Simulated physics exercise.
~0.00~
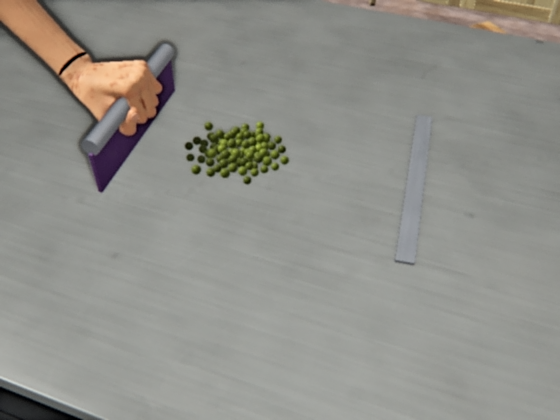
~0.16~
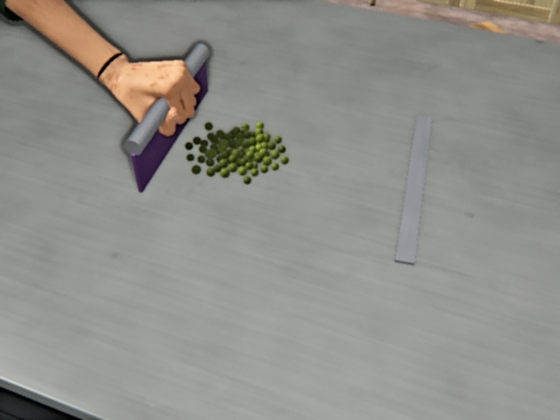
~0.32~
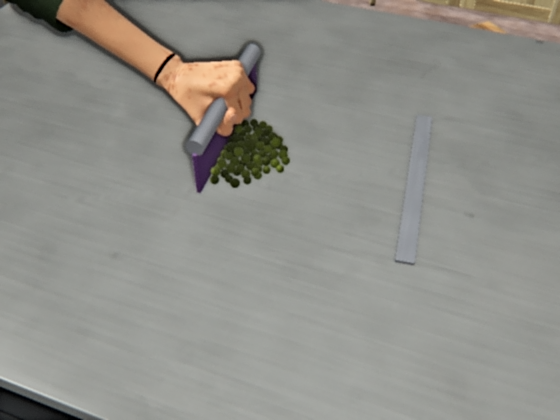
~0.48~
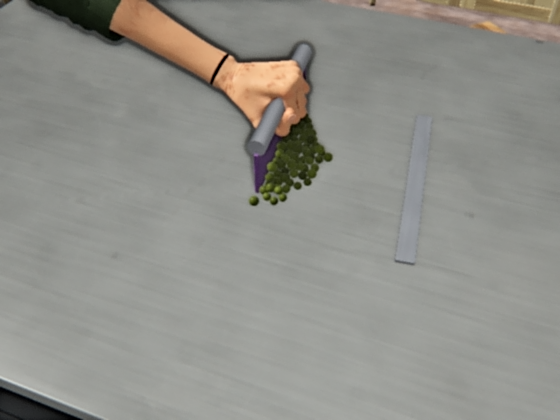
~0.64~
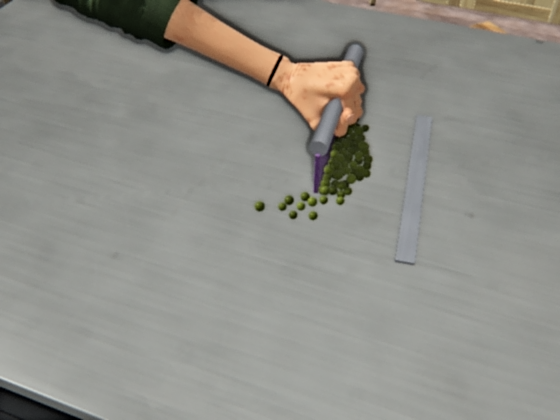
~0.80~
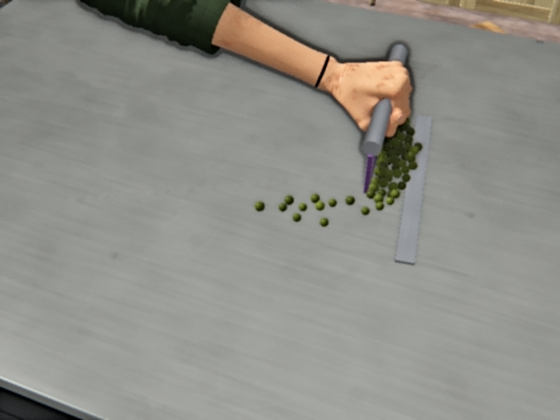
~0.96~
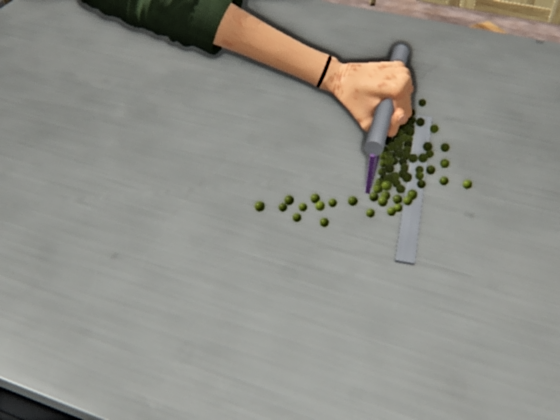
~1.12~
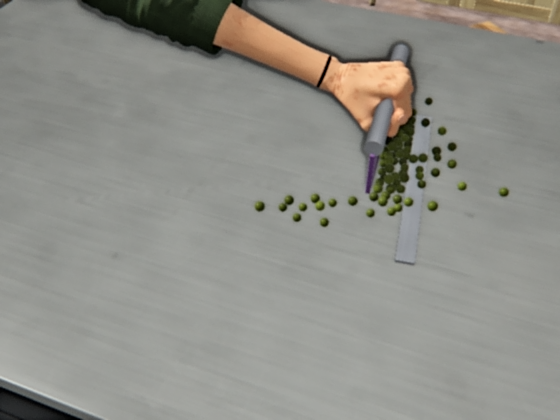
Grey metal worktop with a hand pushing small green olives rightwards with a purple-bladed scraper, stopping as some scatter over a flat strip.
